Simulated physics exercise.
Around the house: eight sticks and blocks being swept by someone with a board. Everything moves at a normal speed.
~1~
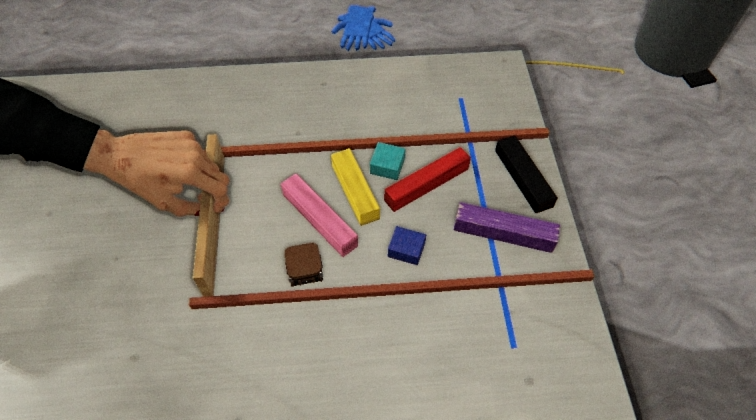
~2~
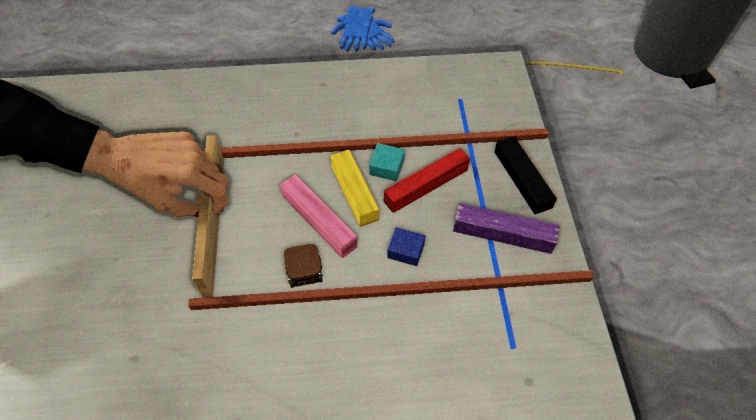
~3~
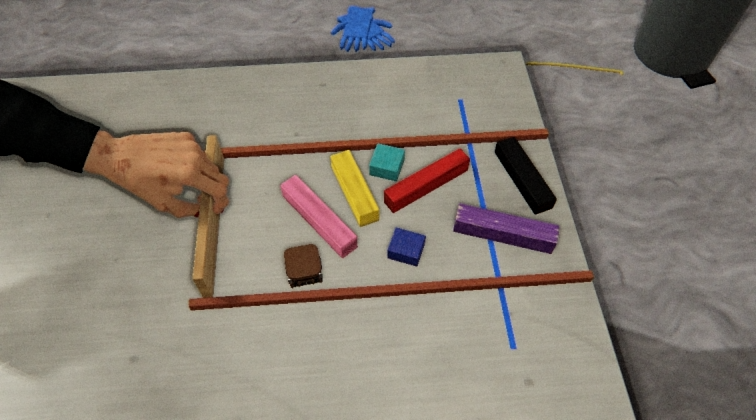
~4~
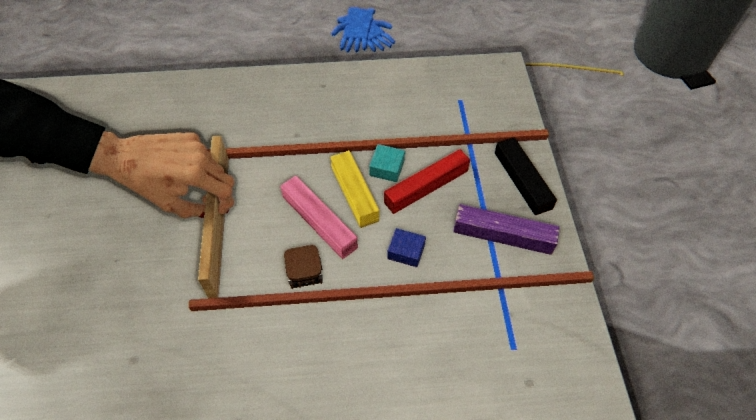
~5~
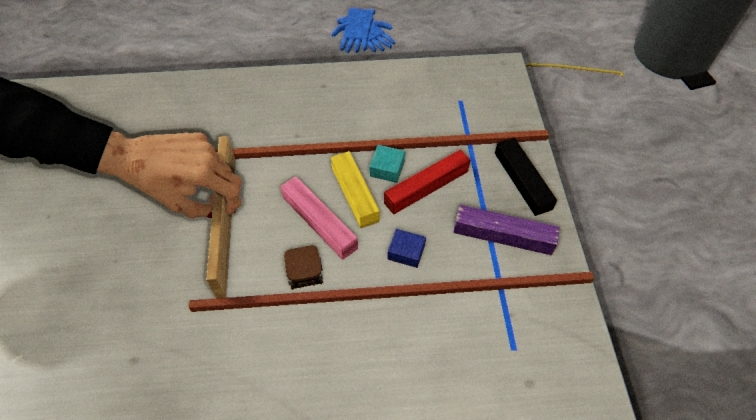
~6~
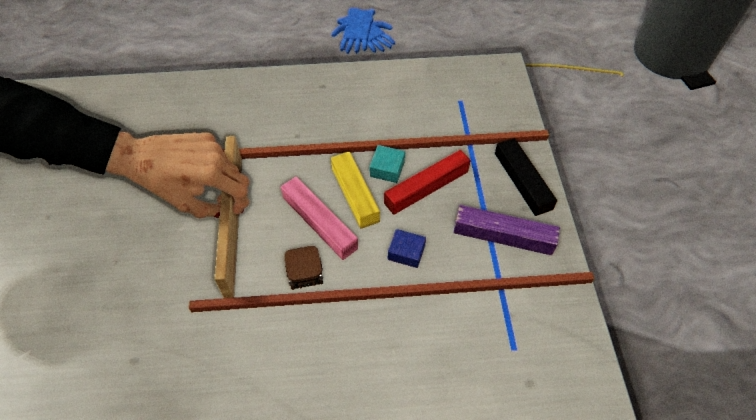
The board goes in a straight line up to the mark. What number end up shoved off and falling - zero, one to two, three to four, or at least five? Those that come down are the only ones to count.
The count is one to two.
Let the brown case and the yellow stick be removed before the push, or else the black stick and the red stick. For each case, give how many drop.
First try: 0 fallen; other try: 0.
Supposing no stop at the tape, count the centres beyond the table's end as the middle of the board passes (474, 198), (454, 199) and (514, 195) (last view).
First 0, then 0, then 3.
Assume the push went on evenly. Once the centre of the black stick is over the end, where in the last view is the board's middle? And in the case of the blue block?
At (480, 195) for the black stick; at (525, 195) for the blue block.
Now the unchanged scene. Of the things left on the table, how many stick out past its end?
Overhanging: 2.
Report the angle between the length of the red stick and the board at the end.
Roughly 35° out of line.
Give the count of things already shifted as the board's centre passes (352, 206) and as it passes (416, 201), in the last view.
At the first point the count is 6, at the second it's 8.
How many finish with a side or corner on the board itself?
Contact count: 2.
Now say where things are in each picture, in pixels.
The first picture shows black stick (525, 173); purple bar (506, 227); red stick (428, 179); board (210, 212); tape (484, 206).
The second picture shows purple bar (505, 229); blue block (406, 247).
The third picture shows red stick (427, 180); yellow stick (355, 188).
The fourth picture shows black stick (524, 175); brown case (304, 267).
The fifth picture shows purple bar (506, 230); pink stick (319, 217).
The sixth picture shows black stick (525, 176); purple bar (506, 230); red stick (428, 182); board (230, 214); tape (484, 208).
Soon after, none off yet; black stick at rest near (525, 176); purple bar at rest near (506, 230); red stick at rest near (428, 182).
Then, none off yet; black stick moving near (528, 175); purple bar at rest near (506, 230); red stick moved a little near (468, 170).
Further on, none off yet; black stick moved a little near (559, 173); purple bar moved a little near (543, 230); red stick moved about its own width near (526, 164).
By the end, the number that fall off is one or two; fallen, black stick.
